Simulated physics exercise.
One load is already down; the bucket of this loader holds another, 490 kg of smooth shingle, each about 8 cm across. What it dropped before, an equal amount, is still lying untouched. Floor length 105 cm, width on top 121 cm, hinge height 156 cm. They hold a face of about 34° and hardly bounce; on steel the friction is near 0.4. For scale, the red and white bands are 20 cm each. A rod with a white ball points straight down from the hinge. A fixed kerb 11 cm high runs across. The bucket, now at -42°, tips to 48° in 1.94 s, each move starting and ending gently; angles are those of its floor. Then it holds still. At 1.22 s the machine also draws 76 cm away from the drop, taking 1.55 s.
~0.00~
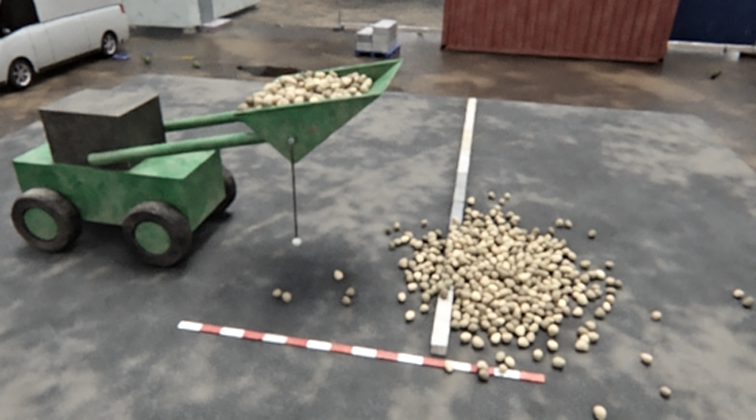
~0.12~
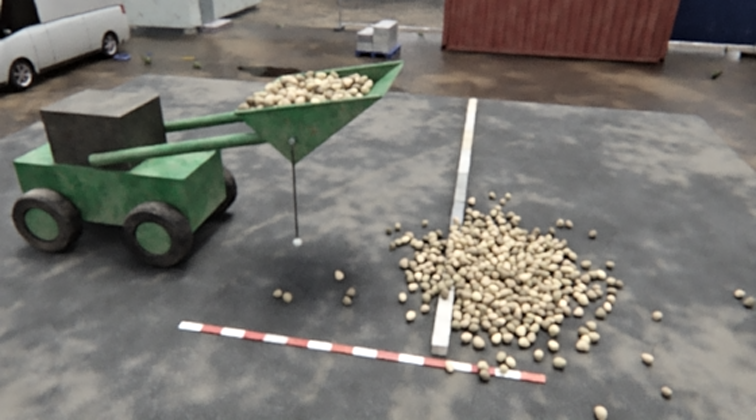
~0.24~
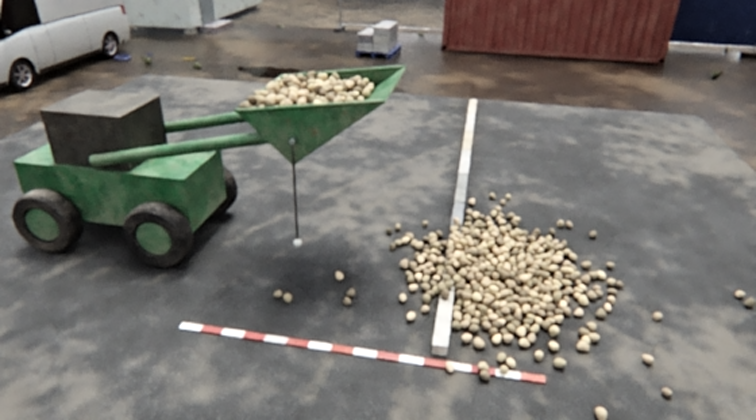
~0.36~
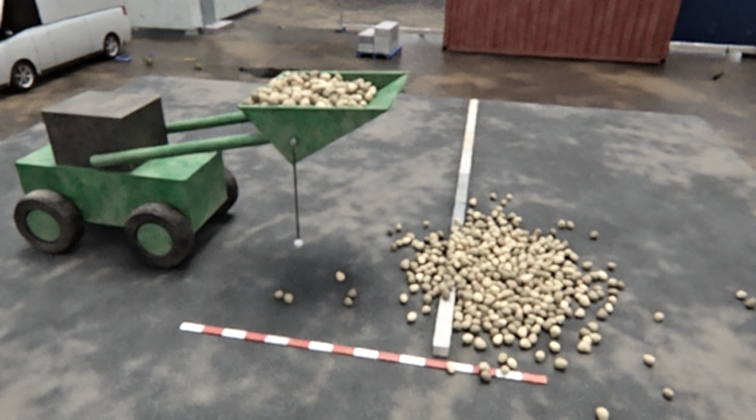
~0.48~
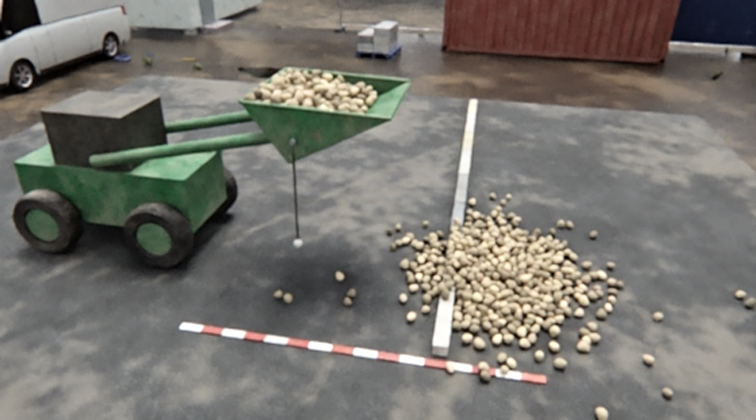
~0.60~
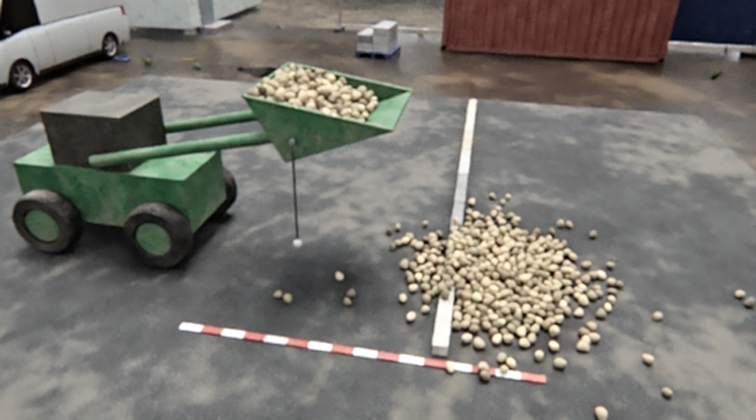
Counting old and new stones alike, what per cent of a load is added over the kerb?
Some 1 per cent is added.
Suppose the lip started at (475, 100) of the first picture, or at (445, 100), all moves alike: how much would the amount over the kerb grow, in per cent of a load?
Near 50 per cent from the first place, 20 from the second.
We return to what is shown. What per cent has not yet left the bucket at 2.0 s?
It holds some 0 per cent.
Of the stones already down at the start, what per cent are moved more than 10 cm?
About 5 per cent.
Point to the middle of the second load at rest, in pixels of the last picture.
Their middle is at about (389, 255).
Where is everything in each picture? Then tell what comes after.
The bucket is at -42°, its lip at (380, 94); the top of the load is at (326, 83). The earlier load is highest near (466, 256), 20 cm above ground level, 14 % on this side of the kerb, 86 % over the kerb, in the first picture.
Lip at (382, 96), floor tilted -41°, highest stones at (322, 83); the stones move at 0.1 m/s on average, in the second picture.
Lip at (385, 101), floor tilted -38°, highest stones at (313, 83); the stones move at 0.1 m/s on average, in the third picture.
The bucket is at -34°, its lip at (389, 109); the top of the load is at (295, 82); the stones move at 0.2 m/s on average, in the fourth picture.
The bucket is at -28°, its lip at (391, 119); the top of the load is at (292, 80); the stones move at 0.2 m/s on average, in the fifth picture.
Lip at (393, 131), floor tilted -21°, highest stones at (290, 76); the stones move at 0.3 m/s on average, in the sixth picture.
After 1.5 s the floor is at 34°; in per cent of one load, 89 in the bucket, 25 on this side of the kerb, 86 over the kerb; the foremost stones are at (682, 322).
After 2.0 s the floor is at 48°; in per cent of one load, 2 in the bucket, 112 on this side of the kerb, 87 over the kerb; the foremost stones are at (682, 322).
After 3.2 s the floor is at 48°; in per cent of one load, 0 in the bucket, 113 on this side of the kerb, 87 over the kerb; the foremost stones are at (682, 322).
After 5.9 s the floor is at 48°; in per cent of one load, 0 in the bucket, 113 on this side of the kerb, 87 over the kerb; the foremost stones are at (682, 322). Net gain over the kerb, 1.
